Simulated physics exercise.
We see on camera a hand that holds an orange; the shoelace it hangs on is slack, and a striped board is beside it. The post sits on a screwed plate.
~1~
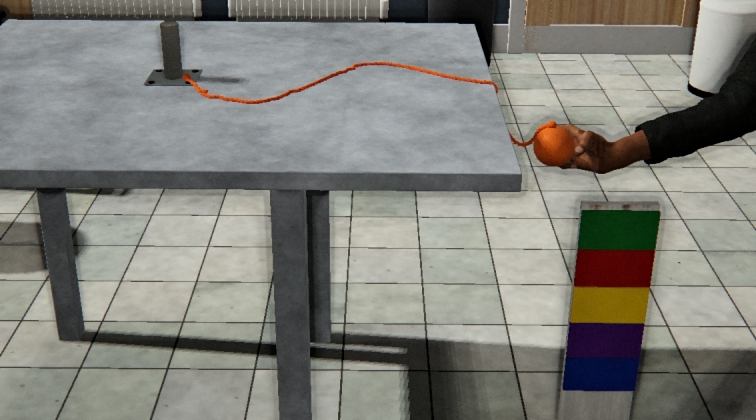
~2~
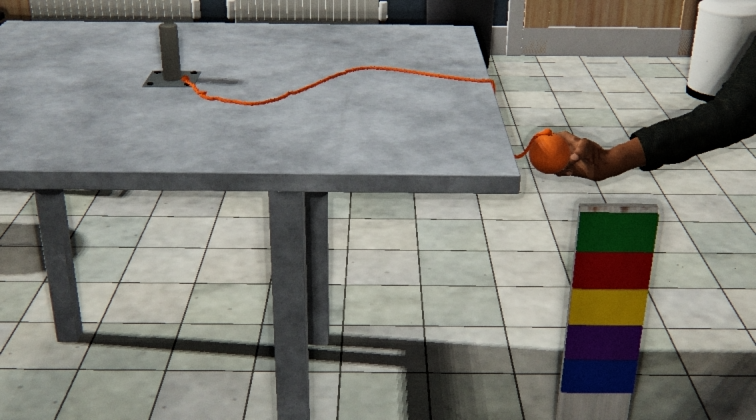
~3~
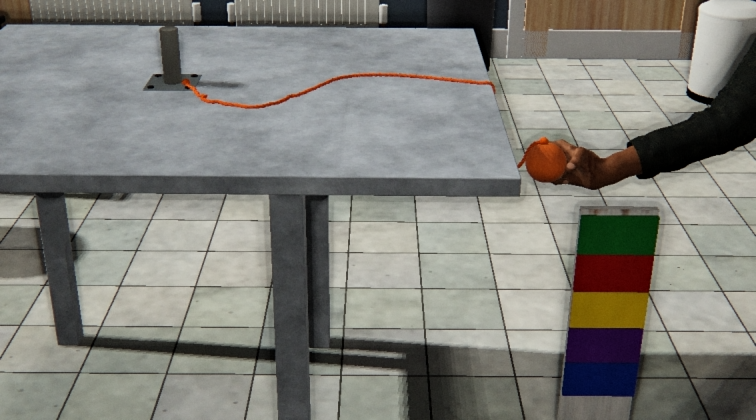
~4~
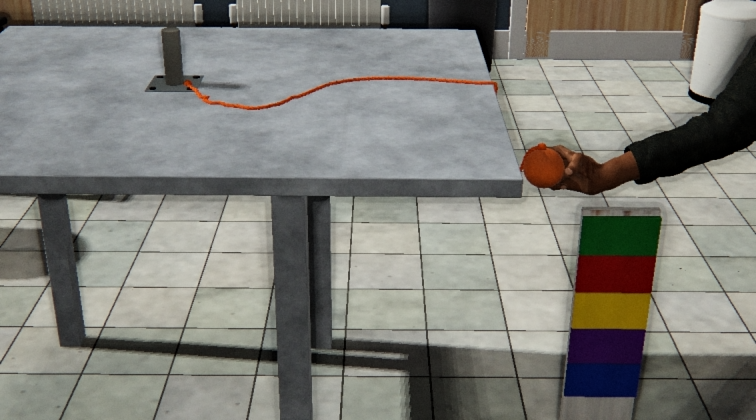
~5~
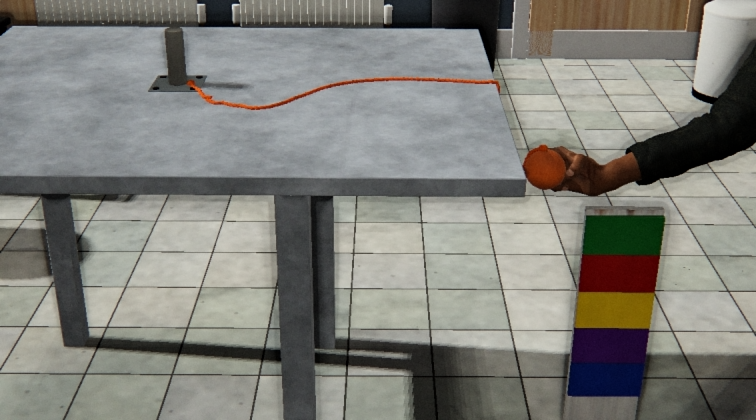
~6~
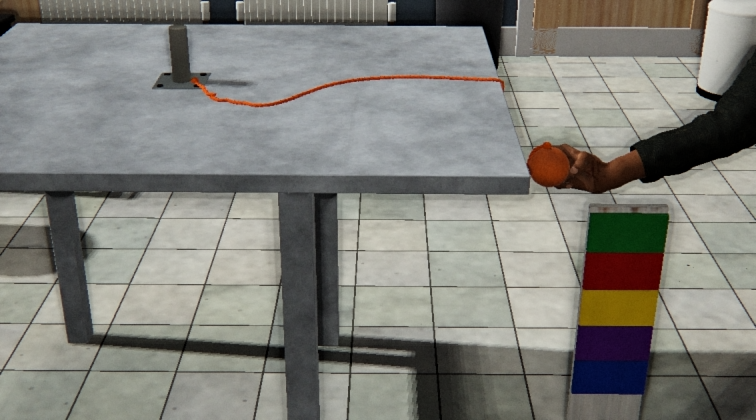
The clip opens on a hand holding an orange ball-like object just off a gray table's right edge, above a striped board, with a slack orange cord running back to a post. The hand shifts slightly left and down, then stays nearly still as the view drifts a little.
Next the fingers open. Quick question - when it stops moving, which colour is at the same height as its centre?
I would say purple.
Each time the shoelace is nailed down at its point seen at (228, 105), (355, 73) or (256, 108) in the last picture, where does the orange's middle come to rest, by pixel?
Pixel places, try by try: (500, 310), (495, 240), (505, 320).
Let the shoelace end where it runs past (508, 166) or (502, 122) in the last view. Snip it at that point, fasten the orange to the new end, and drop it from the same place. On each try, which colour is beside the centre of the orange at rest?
Per try - 1: Red; 2: Green.
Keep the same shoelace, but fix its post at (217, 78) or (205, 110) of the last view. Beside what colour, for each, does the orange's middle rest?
Try one - blue; try two - blue.
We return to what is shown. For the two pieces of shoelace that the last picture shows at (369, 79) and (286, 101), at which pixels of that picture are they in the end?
In that view they reach (446, 91) and (339, 87).
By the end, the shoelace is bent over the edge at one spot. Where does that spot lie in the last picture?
Pixel (424, 77).
Early on, orange near (450, 317); level with purple.
Midway, orange near (514, 328); level with purple.
Finally, orange near (489, 331); level with purple. The shoelace holds its middle at purple.
